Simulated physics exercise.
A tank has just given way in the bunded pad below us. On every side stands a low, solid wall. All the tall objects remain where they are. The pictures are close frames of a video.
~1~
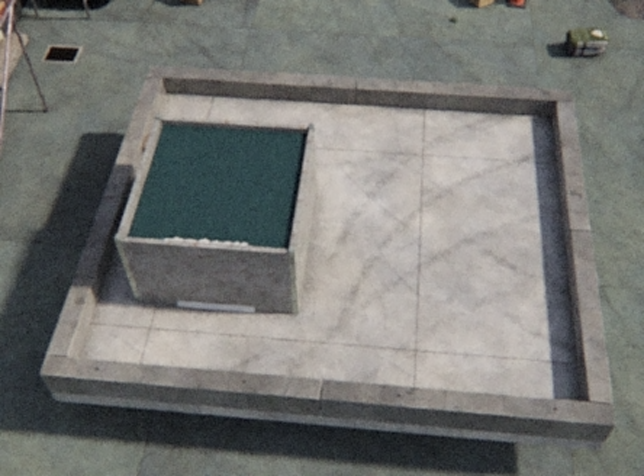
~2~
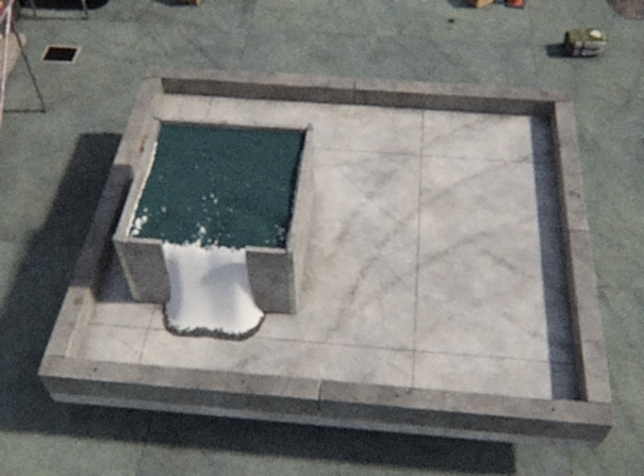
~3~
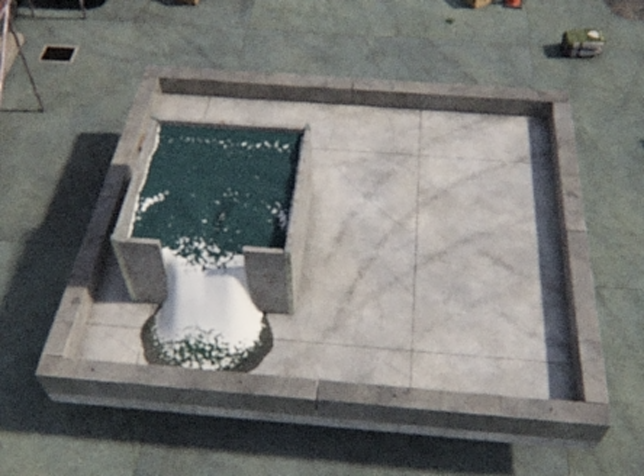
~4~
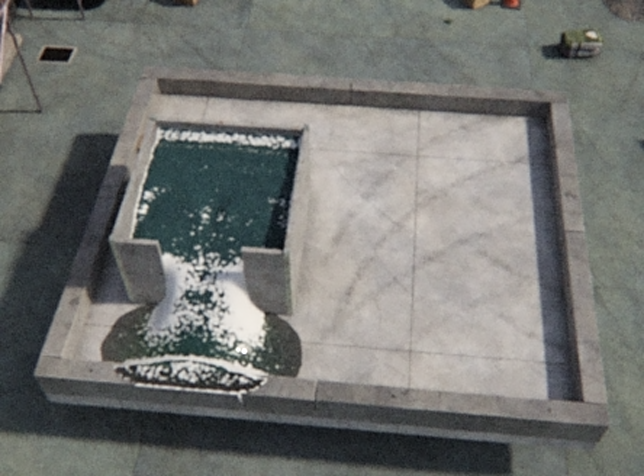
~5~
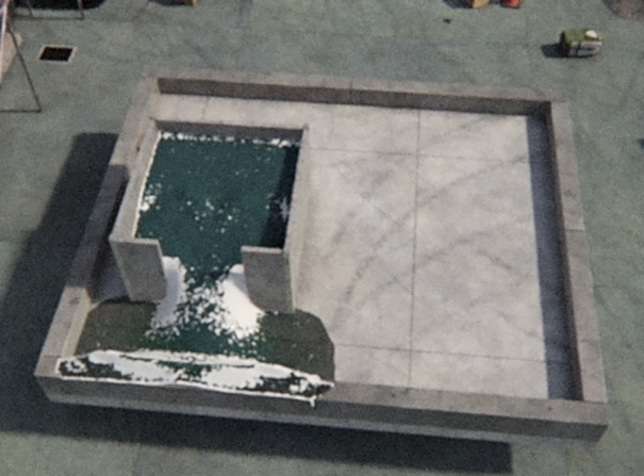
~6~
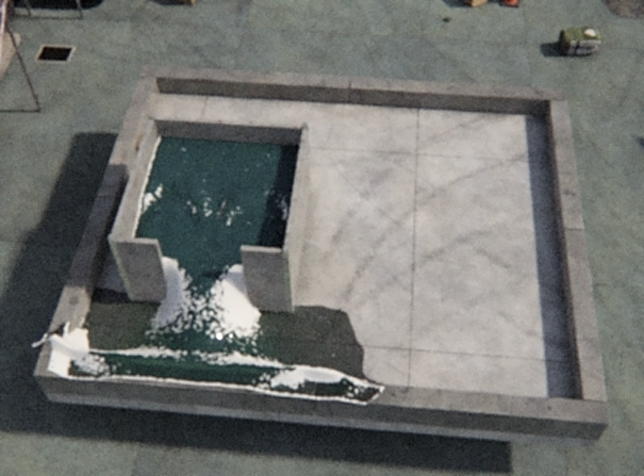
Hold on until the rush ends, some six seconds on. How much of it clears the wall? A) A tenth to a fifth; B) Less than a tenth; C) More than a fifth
C, more than a fifth.
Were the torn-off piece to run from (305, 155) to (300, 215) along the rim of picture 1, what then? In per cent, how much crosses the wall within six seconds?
Some 8 in a hundred.
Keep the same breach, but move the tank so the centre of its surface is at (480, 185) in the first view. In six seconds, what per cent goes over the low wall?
Estimated share: Around 22 %.
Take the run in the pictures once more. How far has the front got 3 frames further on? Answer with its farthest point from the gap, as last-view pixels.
Look around (556, 410).
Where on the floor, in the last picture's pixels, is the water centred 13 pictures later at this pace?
Point: (259, 274).
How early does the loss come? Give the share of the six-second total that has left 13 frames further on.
I'd put it near 90 in a hundred.
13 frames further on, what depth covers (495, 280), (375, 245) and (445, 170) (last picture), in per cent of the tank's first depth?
Roughly 2, 0 and 0 per cent, in turn.
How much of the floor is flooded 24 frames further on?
That works out at 85 %.
A moment on, water covers 25 % of the floor; the low wall has let 8 % over.
Next, water covers 30 % of the floor; the low wall has let 12 % over.
Then, water covers 50 % of the floor; the low wall has let 24 % over.
Later, water covers 70 % of the floor; the low wall has let 26 % over.
In the end, water covers 80 % of the floor; the low wall has let 26 % over.
